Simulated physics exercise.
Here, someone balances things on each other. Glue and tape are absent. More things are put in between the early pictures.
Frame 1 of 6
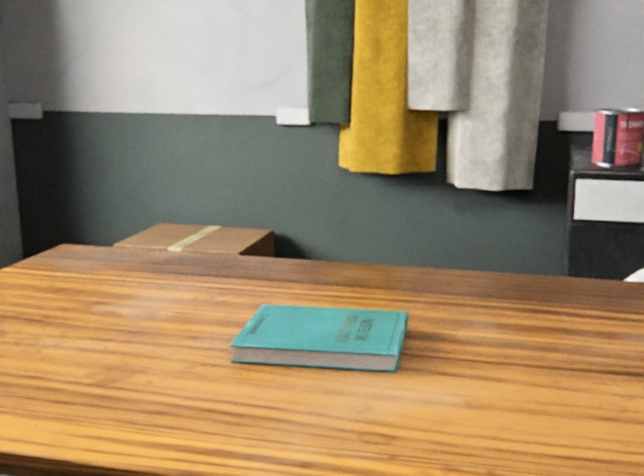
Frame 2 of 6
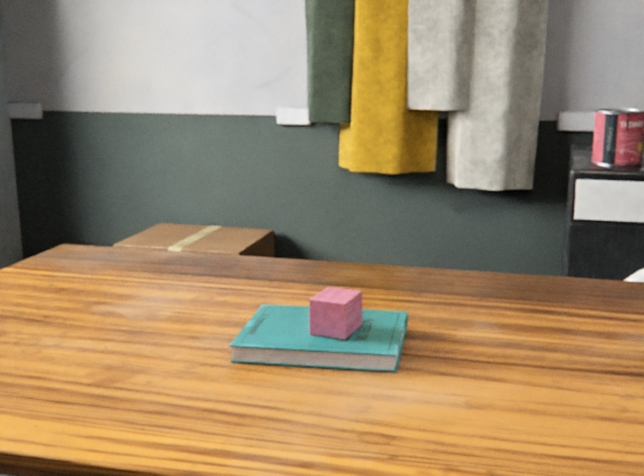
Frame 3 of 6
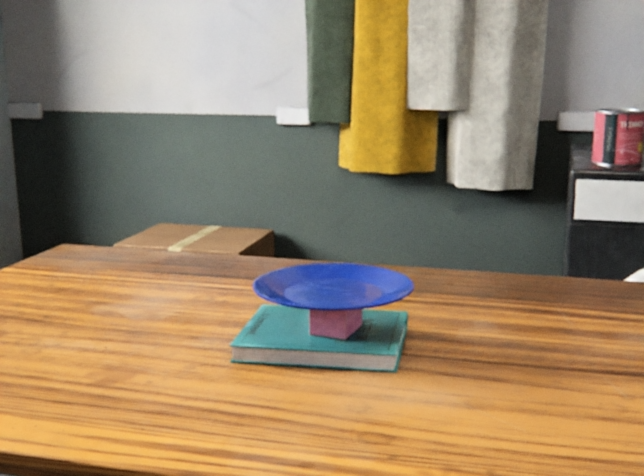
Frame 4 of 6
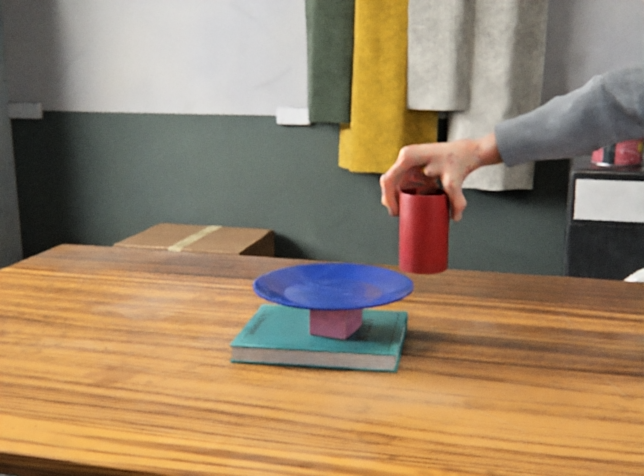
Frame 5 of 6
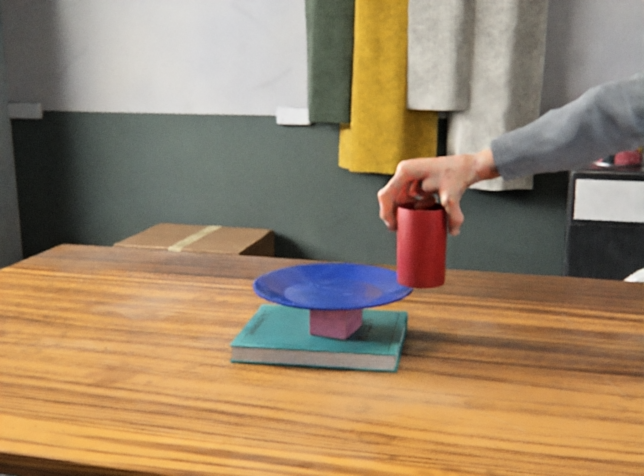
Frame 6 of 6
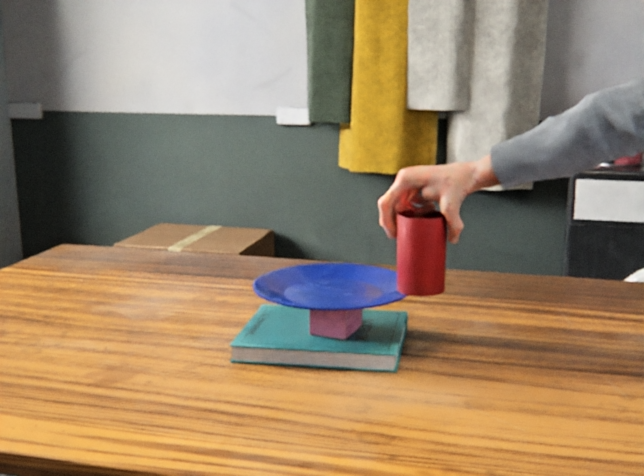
The video shows a turquoise book on a wooden table, then a pink block on it and a blue plate on the block, before a hand from the right lowers a red cup slightly at the plate's right edge.
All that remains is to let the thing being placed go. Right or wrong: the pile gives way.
Right.
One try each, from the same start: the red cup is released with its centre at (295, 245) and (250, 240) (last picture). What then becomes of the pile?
It survives in the first case and caves in in the second case.
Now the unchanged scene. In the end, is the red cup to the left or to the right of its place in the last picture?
Looks like it moves off to the right.
Then, 0.30 s after the last picture, red cup tipped 44° from how it was near (447, 271).
Then, 0.40 s after the last picture, red cup now fallen.
Then, 0.50 s after the last picture, things are still on the move.
Then, 1.50 s after the last picture, nothing new.
At rest, fallen, red cup; the other 3 in place. Seen from the same camera at the end, red cup near (502, 343). The pile loses its balance.
